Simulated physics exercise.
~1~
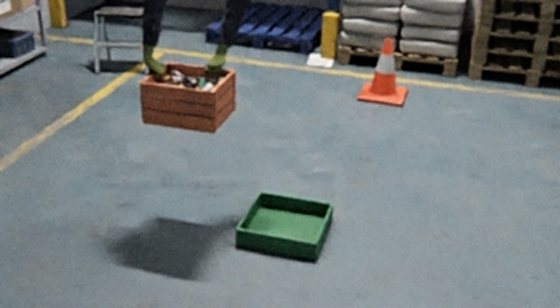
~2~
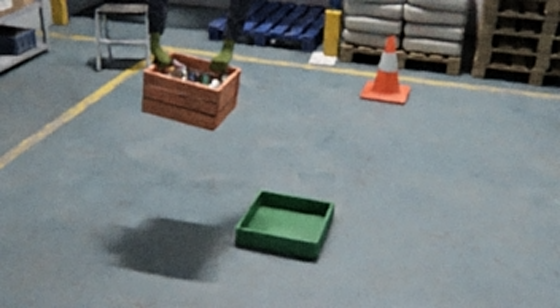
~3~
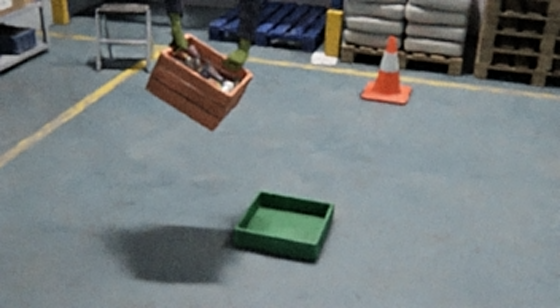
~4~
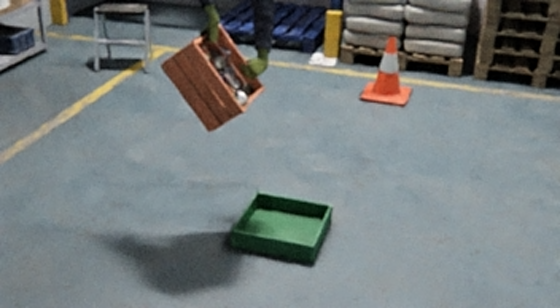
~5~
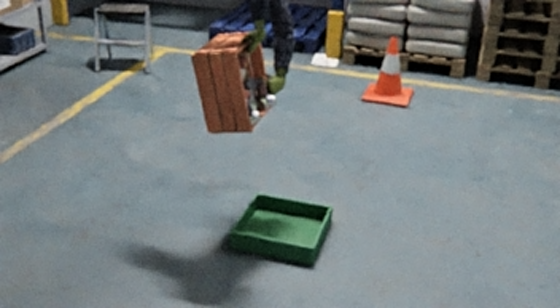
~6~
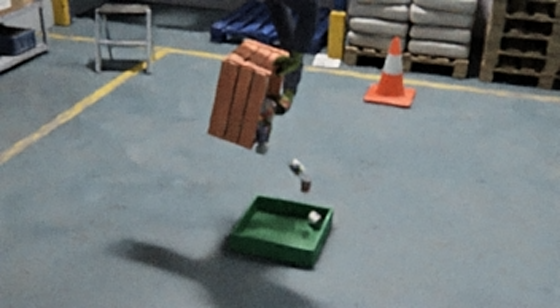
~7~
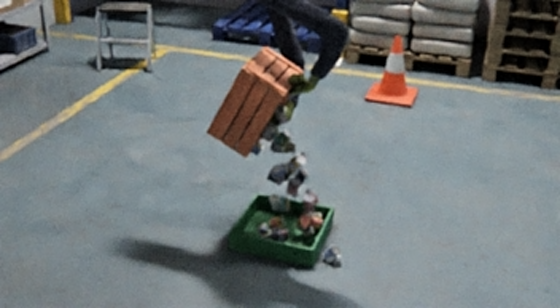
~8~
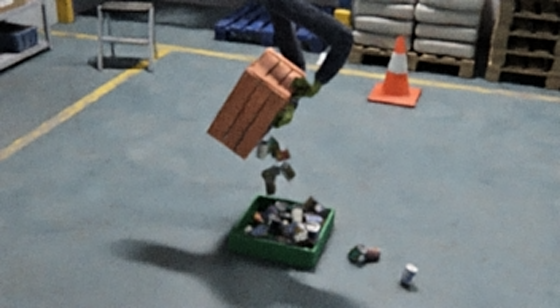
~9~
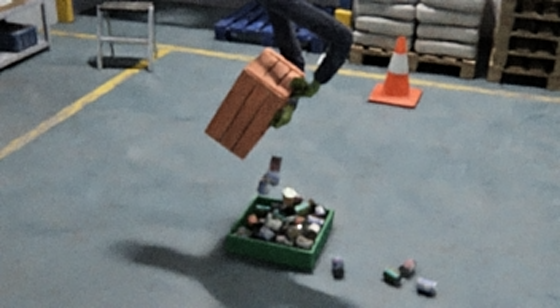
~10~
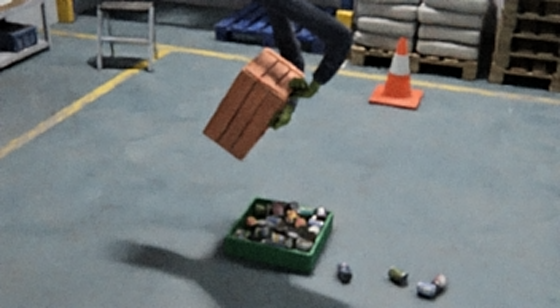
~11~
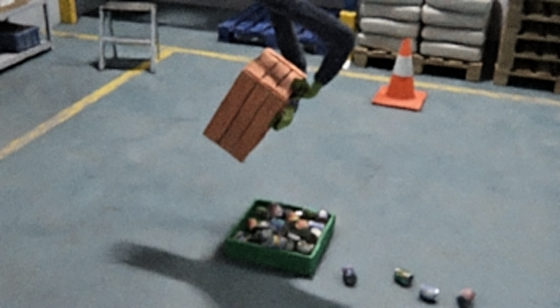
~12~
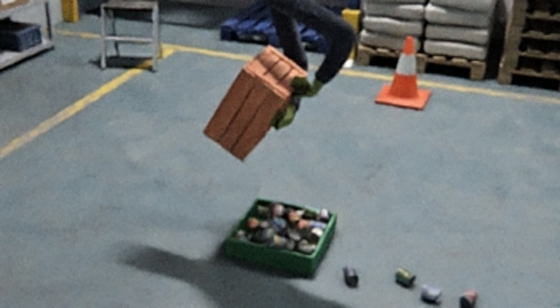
On a grey warehouse floor with yellow lines, seen from slightly above, a worker's green-gloved hands hold an orange wooden crate of small tins above and left of an empty green tub. Behind stand an orange cone, pallets of sacks and a metal stool. The hands lift the crate slightly and tip it steeply to the right. A few tins drop first, then a thick stream tumbles into the tub, filling it, while several bounce out and roll right. The flow thins and stops, leaving the crate held tilted, the tub heaped with tins and four lying on the floor to its right.
